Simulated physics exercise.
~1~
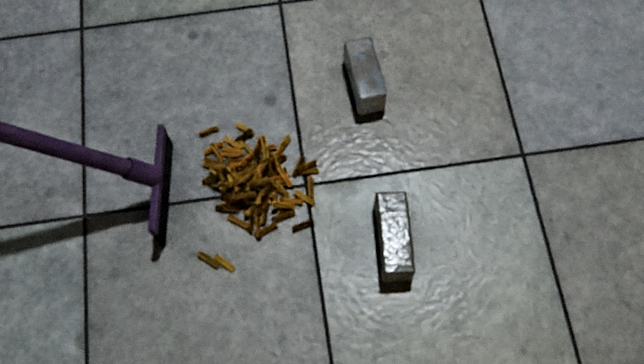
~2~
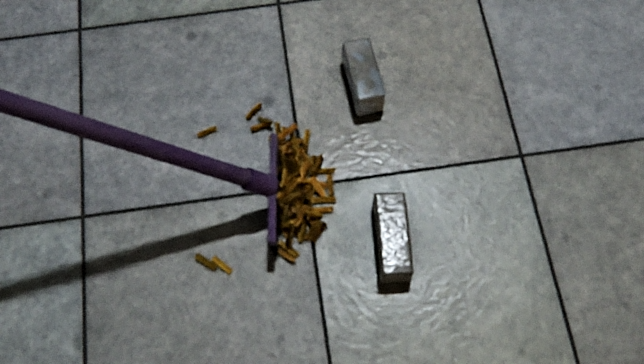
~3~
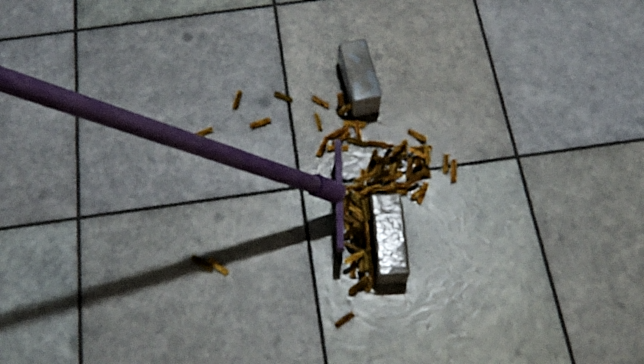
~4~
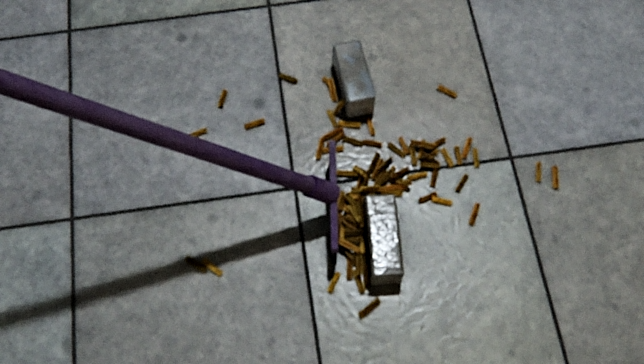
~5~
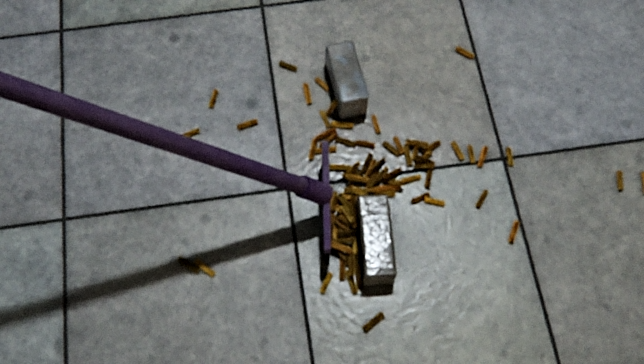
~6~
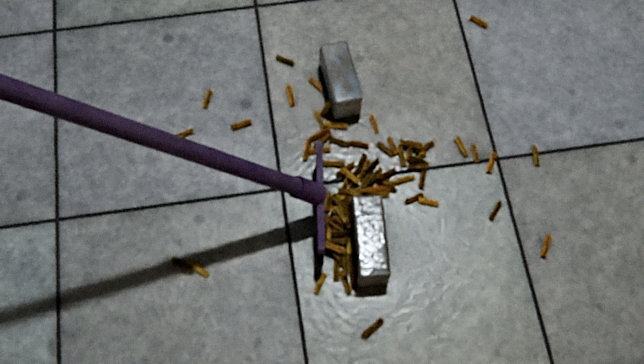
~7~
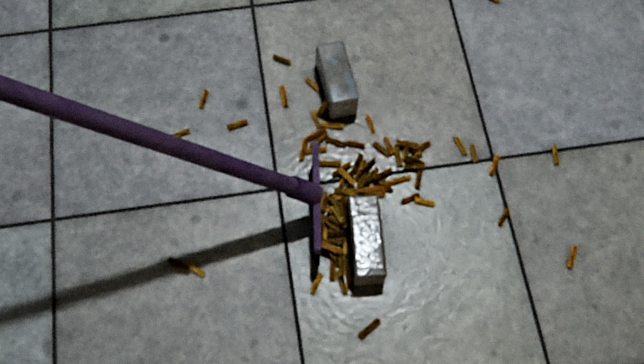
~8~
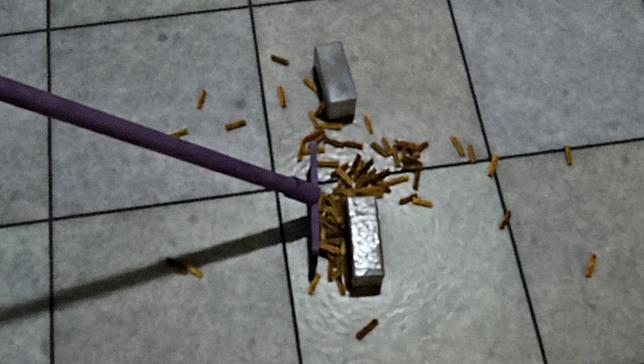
Purple squeegee pushing a pile of dry pasta right against two metal blocks, scattering some pieces beyond while many stay jammed.
